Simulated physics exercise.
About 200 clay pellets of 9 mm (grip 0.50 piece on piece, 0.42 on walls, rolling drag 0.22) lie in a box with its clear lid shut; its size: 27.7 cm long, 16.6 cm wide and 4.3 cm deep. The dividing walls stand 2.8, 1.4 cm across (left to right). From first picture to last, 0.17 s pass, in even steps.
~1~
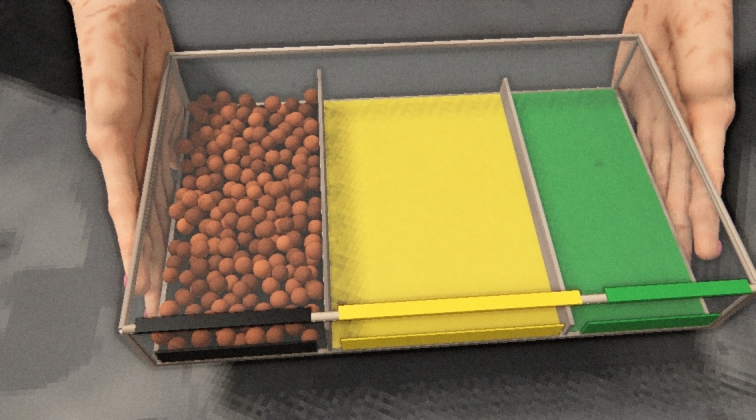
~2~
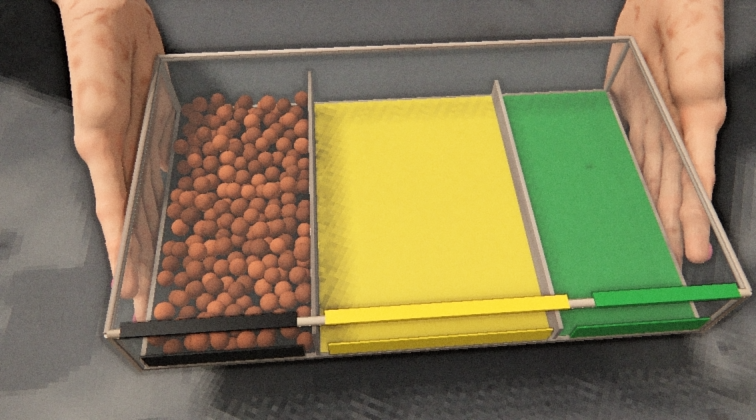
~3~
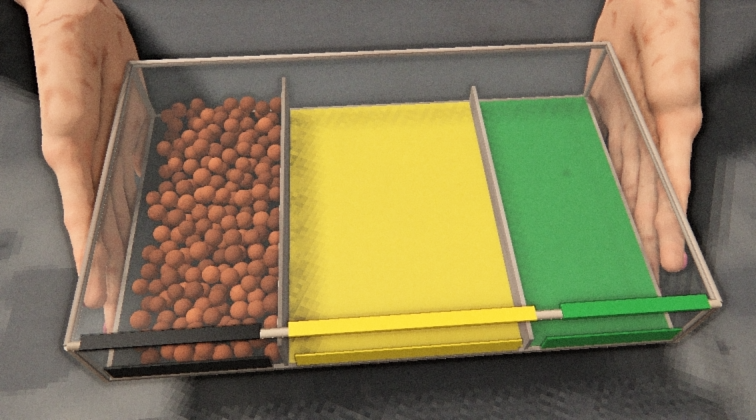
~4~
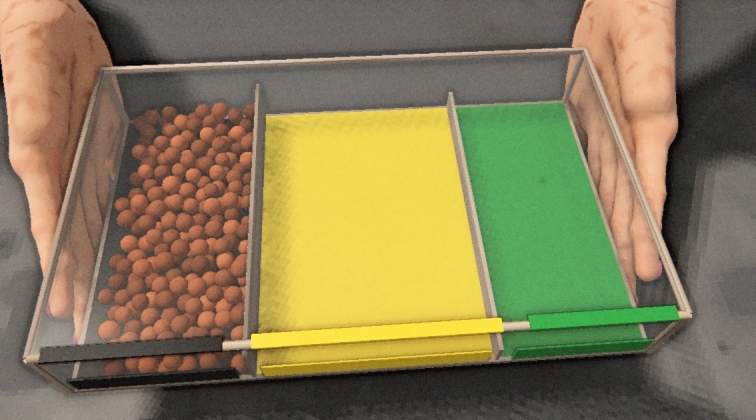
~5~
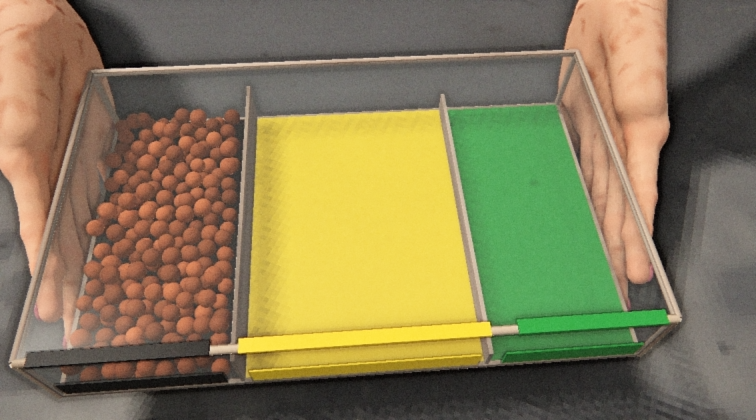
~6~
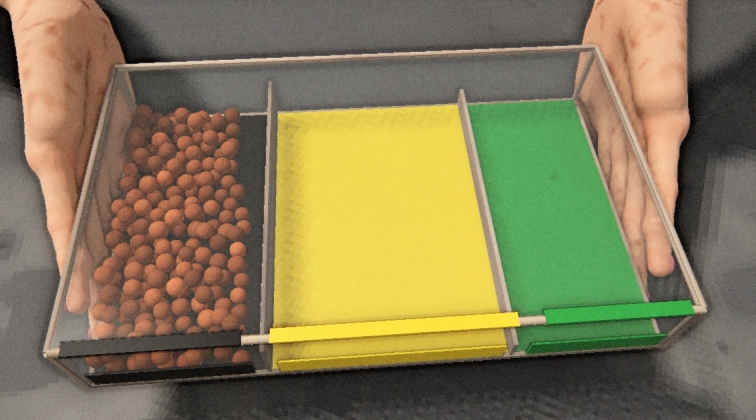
Held between two hands, a clear lidded box slides a short way left and slightly toward the viewer, then partway back right, over a blurred grey surface seen from above at an angle. Reddish-brown balls cover the black-marked left section, while the wide yellow middle and the green right section lie empty. The balls shift slightly inside their section, leaving dark floor showing beside the divider.
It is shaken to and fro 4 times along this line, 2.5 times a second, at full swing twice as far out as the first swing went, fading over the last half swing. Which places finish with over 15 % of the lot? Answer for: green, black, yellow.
Green under, black over, yellow under.
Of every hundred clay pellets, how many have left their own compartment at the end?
Roughly 5 per cent.
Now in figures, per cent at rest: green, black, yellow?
Green 0; black 95; yellow 5.
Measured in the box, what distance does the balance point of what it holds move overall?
About 0.0 cm.
Then, 0.47 s after the last picture, tilt 0 degrees; black 100 %; middle of all pieces near (315, 189).
Then, 0.86 s after the last picture, tilt 0 degrees; black 95 %, yellow 5 %; middle of all pieces near (304, 191).
Then, 1.22 s after the last picture, tilt 0 degrees; black 95 %, yellow 5 %; middle of all pieces near (230, 211).
Then, 1.57 s after the last picture, tilt 0 degrees; black 95 %, yellow 5 %; middle of all pieces near (251, 207).
In the end, green 0 %, black 95 %, yellow 5 %.
